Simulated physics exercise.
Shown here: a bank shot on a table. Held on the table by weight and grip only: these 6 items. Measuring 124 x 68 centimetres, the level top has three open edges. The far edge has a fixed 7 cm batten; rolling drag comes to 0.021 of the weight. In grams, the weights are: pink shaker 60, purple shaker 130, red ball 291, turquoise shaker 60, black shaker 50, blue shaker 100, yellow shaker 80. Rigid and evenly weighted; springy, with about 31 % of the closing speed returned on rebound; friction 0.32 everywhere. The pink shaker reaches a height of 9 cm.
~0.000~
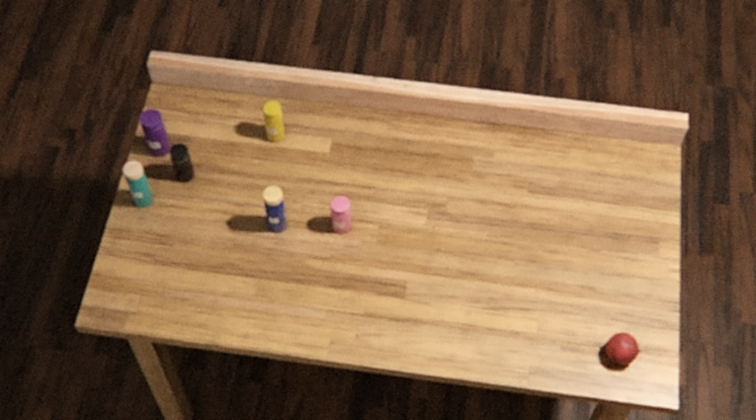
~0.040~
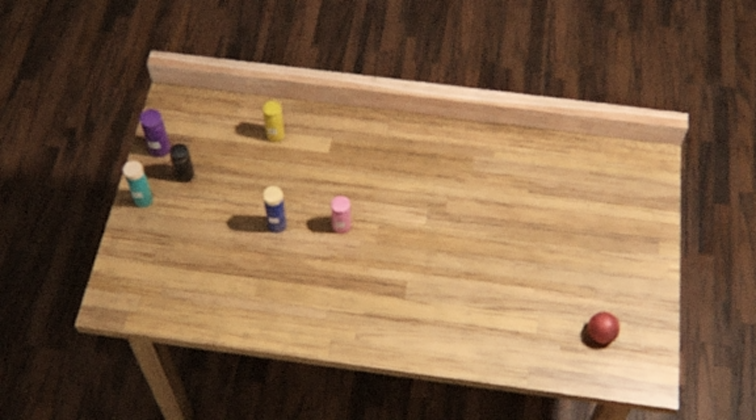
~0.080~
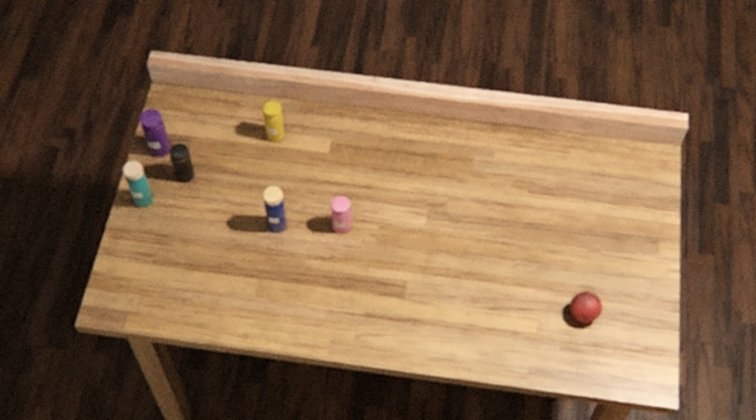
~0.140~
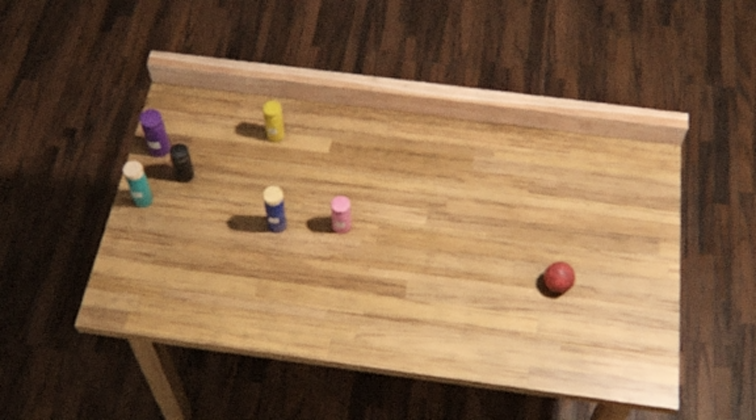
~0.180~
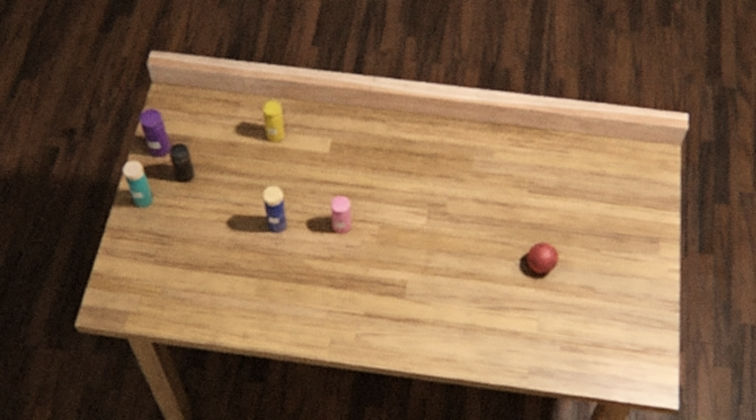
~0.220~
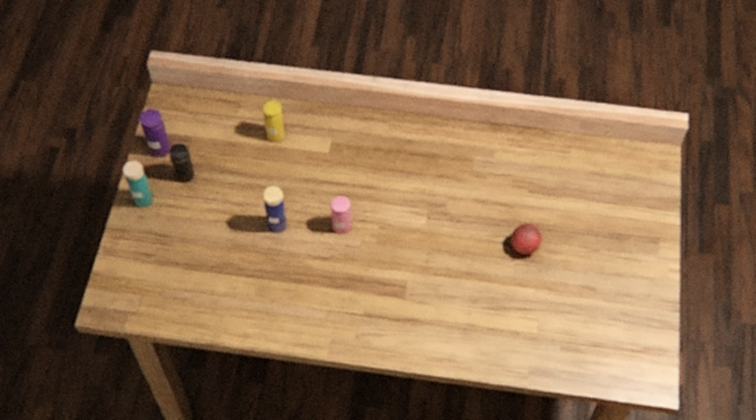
A pale wooden table with a raised strip along its far edge stands on a dark plank floor, seen from above at an angle. Purple, turquoise, black, yellow, blue and pink shakers stand on its left half, while a red ball sits near the lower right corner. The ball rolls steadily up and left across the wood as the shakers and camera stay still.
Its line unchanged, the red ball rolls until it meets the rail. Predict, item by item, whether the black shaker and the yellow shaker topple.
The black shaker does not topple. The yellow shaker does topple.
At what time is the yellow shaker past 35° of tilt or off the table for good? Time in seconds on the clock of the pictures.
It happens near 1.1 s.
Around 0.52 s, red ball near (414, 117).
Around 1.02 s, red ball near (267, 119); yellow shaker at 23° to upright near (242, 130).
Around 1.42 s, red ball near (190, 109); yellow shaker on its side near (214, 152).
Around 2.02 s, red ball near (123, 189); yellow shaker on its side near (214, 152).
Finally (2.3 s), on their side or leaning hard on the table, yellow shaker; the other 5 still in place (within 4 cm). Final places as that camera would see them, black shaker near (182, 163), yellow shaker near (214, 152).
